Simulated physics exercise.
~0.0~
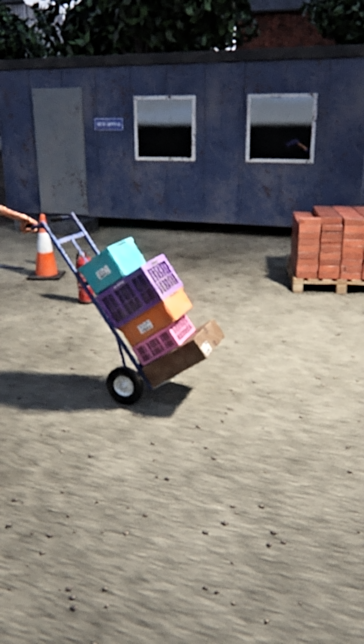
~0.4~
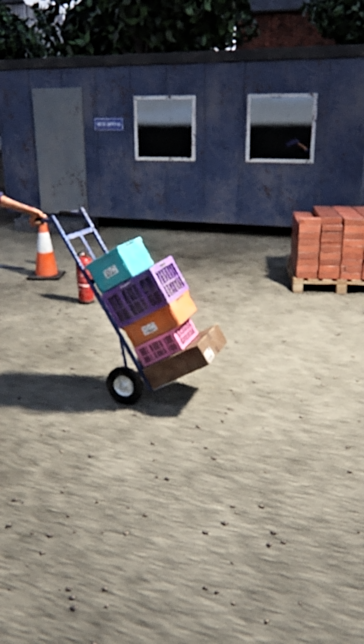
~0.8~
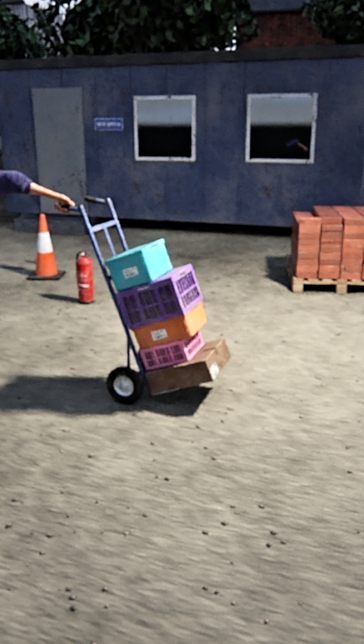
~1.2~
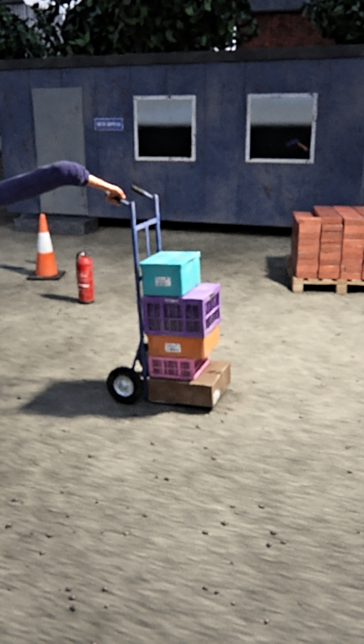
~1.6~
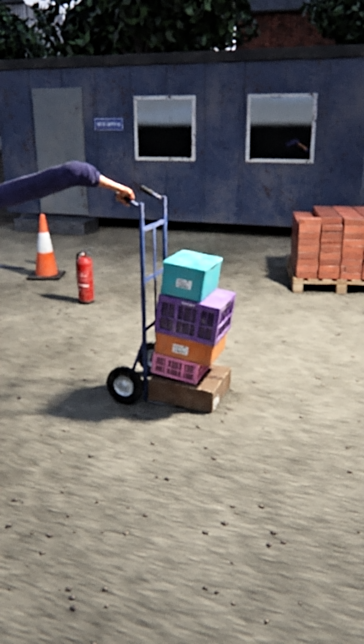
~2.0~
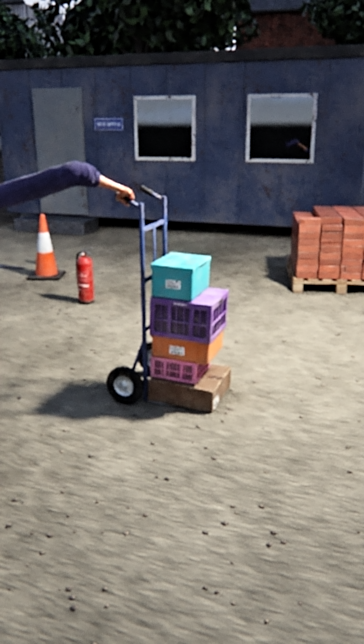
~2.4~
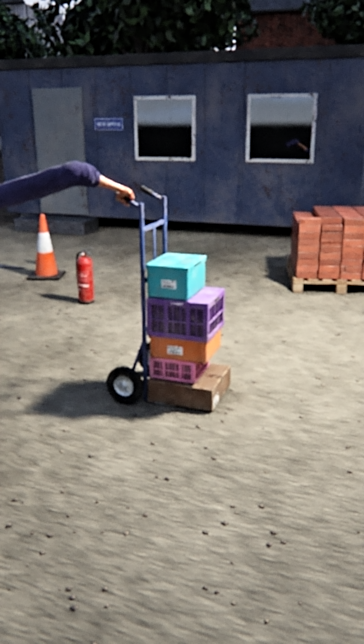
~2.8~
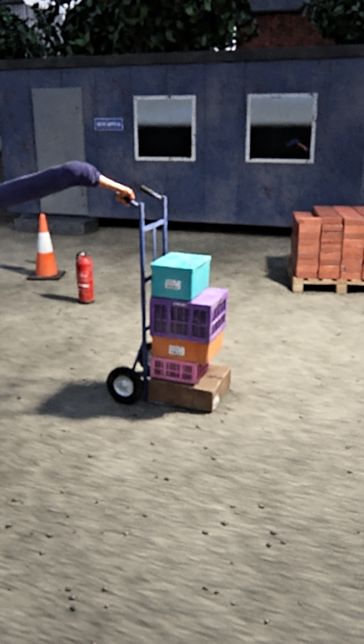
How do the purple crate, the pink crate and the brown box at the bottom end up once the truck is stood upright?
All of them keep their places on the truck. The purple and pink crates rock briefly and settle back into the stack, with the brown box still beneath them.
